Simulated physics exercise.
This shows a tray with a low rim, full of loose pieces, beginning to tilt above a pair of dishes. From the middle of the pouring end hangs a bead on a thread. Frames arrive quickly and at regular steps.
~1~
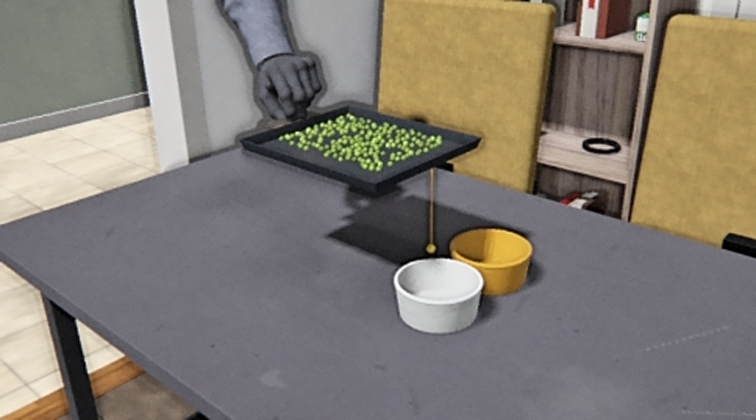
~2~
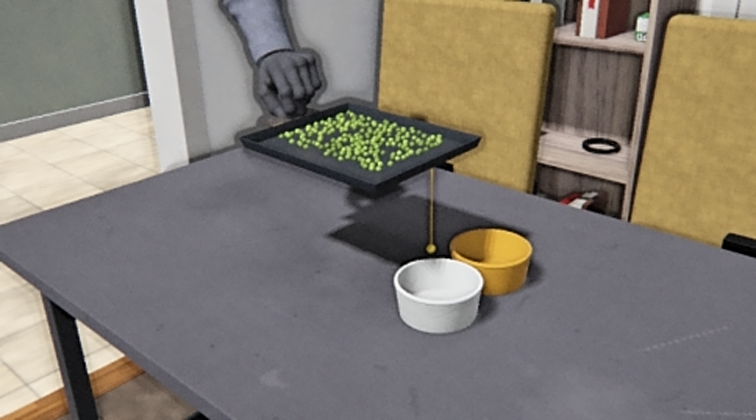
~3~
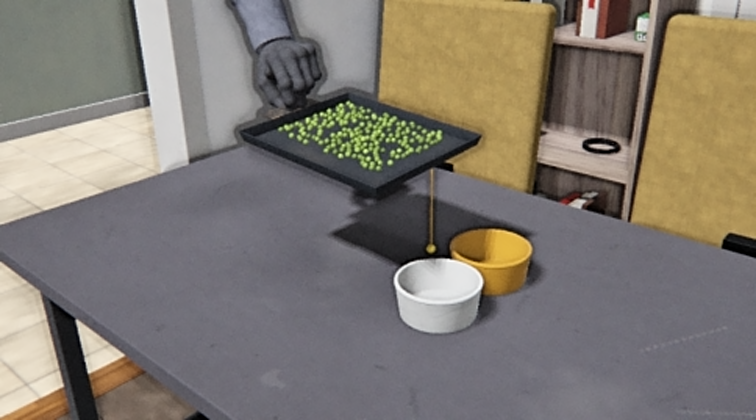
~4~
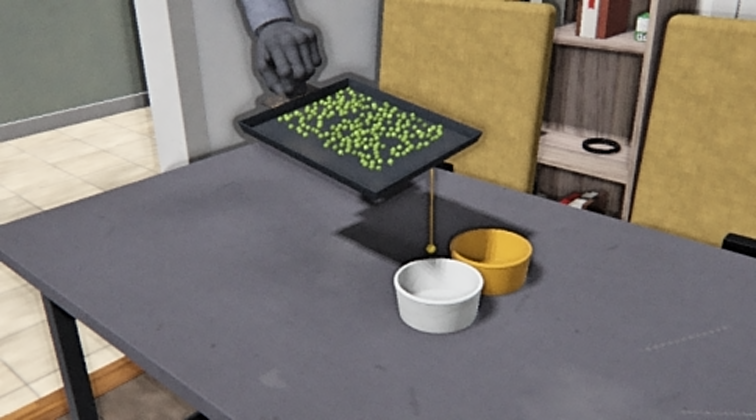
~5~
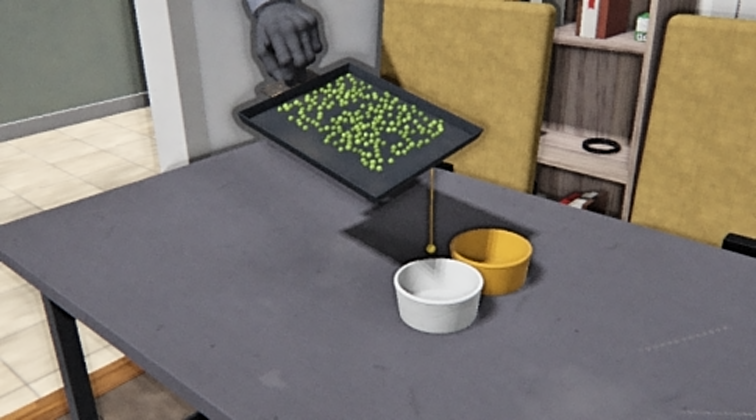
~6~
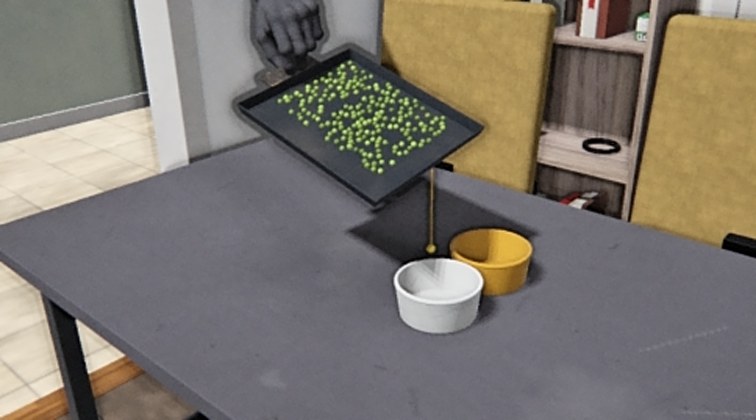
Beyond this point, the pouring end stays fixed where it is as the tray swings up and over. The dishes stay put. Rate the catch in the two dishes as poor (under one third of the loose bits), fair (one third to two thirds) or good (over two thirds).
Poor.
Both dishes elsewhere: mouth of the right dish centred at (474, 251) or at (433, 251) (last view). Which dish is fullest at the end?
With the first placement it's the one to the left, with the second it's the one to the left.
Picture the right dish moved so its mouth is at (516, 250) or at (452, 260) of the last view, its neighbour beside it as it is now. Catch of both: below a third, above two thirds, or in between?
Try one: Less than a third. Try two: Above two thirds.
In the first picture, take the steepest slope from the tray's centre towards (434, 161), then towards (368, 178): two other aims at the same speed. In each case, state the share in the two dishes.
That comes to 90 per cent the first time and 0 per cent the second.
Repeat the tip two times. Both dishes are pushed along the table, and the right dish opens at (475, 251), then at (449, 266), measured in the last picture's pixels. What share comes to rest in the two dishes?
In the first position around 40 percent, in the second around 80 percent.
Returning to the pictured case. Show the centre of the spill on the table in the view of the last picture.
The middle lies near (374, 336).
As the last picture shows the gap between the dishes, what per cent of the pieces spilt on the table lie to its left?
I'd guess close to 100 %.
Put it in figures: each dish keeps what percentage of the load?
The left dish ends up with around 10 percent of the load, the right dish with around 0 percent.
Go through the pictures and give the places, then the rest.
Corners of the pouring end (375, 181) and (477, 137), level; middle of the load (361, 140), dried peas; left dish (473, 307); right dish (523, 271); bead on its thread (431, 249), in the first frame.
Corners of the pouring end (375, 182) and (477, 137), level; middle of the load (361, 138), in the second frame.
Corners of the pouring end (375, 185) and (477, 135), tipped barely, lowest at the left corner; middle of the load (361, 133), in the third frame.
Corners of the pouring end (376, 189) and (478, 132), tipped a little, lowest at the left corner; middle of the load (361, 125), in the fourth frame.
Corners of the pouring end (376, 193) and (479, 129), tipped clearly, lowest at the left corner; middle of the load (362, 118), in the fifth frame.
Corners of the pouring end (376, 198) and (480, 126), tipped clearly, lowest at the left corner; middle of the load (363, 112), roughly a quarter on the move; left dish (473, 307); right dish (523, 271), in the sixth frame.
Just after the last frame, tray tipped steeply; roughly two thirds on the tray; just a few in the left dish; about a tenth outside both; roughly a third in the air.
A moment on, tray tipped past a quarter turn; just a few on the tray; about a tenth in the left dish; the larger part outside both; about a tenth in the air.
Further on, tray tipped past a quarter turn; about a tenth in the left dish; almost all outside both.
When it is over, tray tipped past a quarter turn; about a tenth in the left dish; not one in the right dish; almost all outside both.
